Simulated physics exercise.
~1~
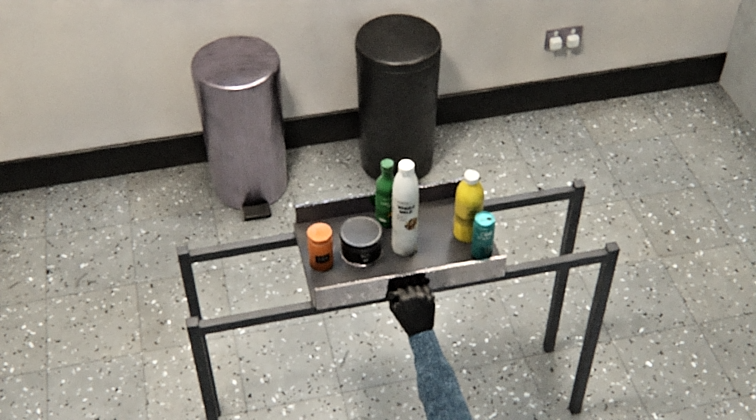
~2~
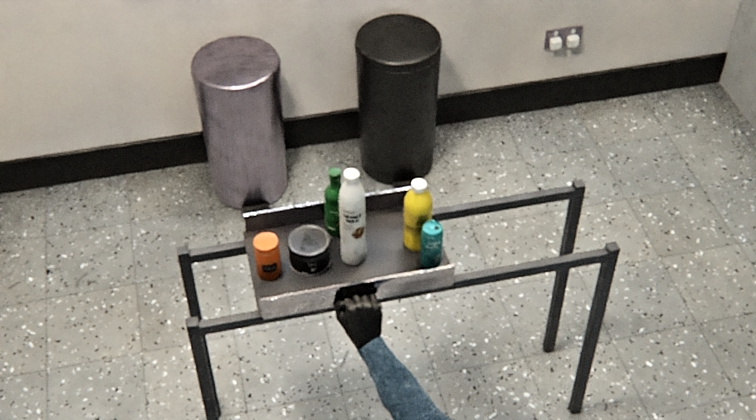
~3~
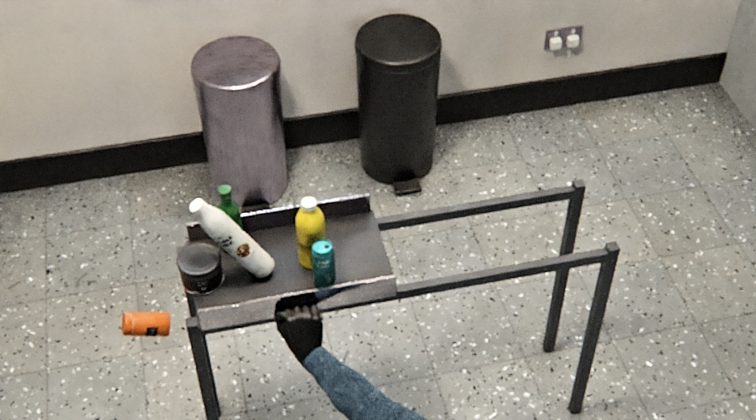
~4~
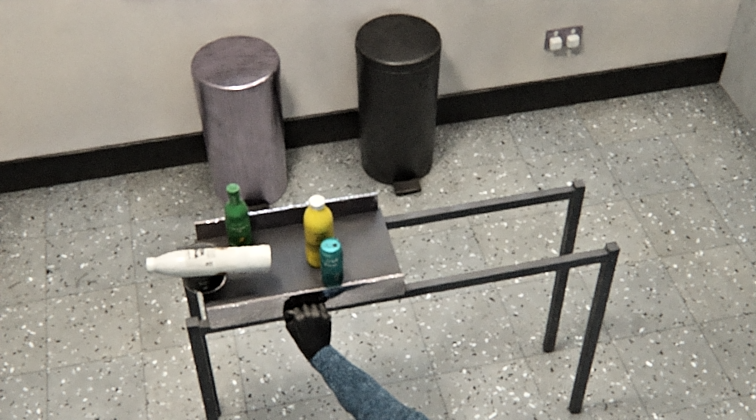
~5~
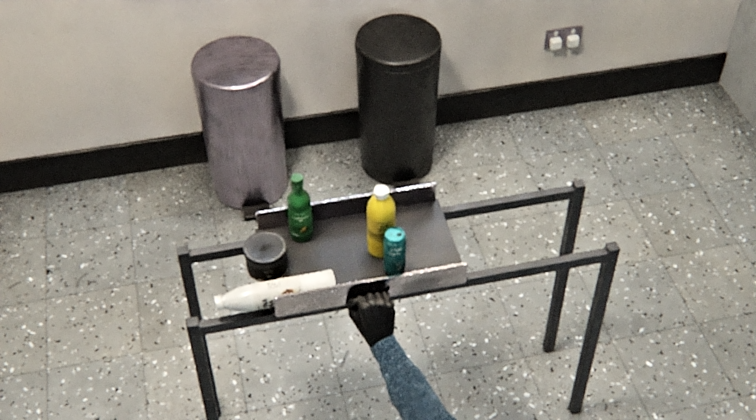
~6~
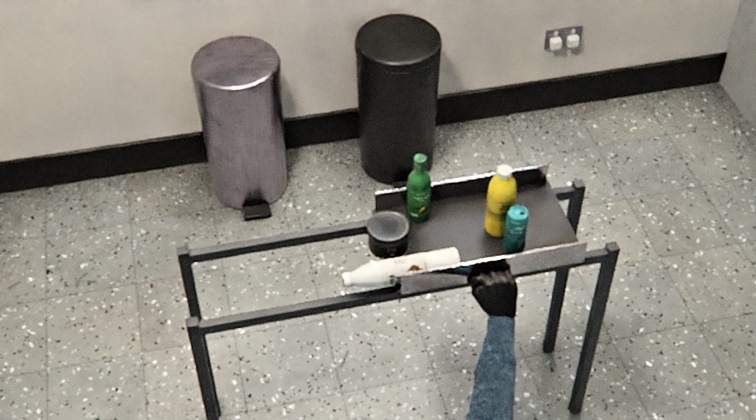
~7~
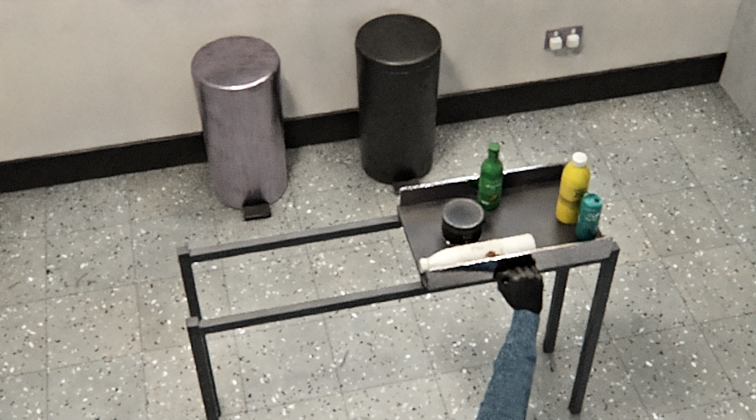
In a room with a speckled grey floor, seen from above, a tray sits on a dark metal frame before two pedal bins, one silvery and one black. It holds an orange jar, a black tub, green, white and yellow bottles, and a turquoise can. A black-gloved hand at its front edge moves with the tray to the left, where the orange jar tips off the end and the white bottle leans over. The white bottle falls flat as the tray starts back. The tray travels to the far right, ending with the white bottle lying along the front and the other four items upright.
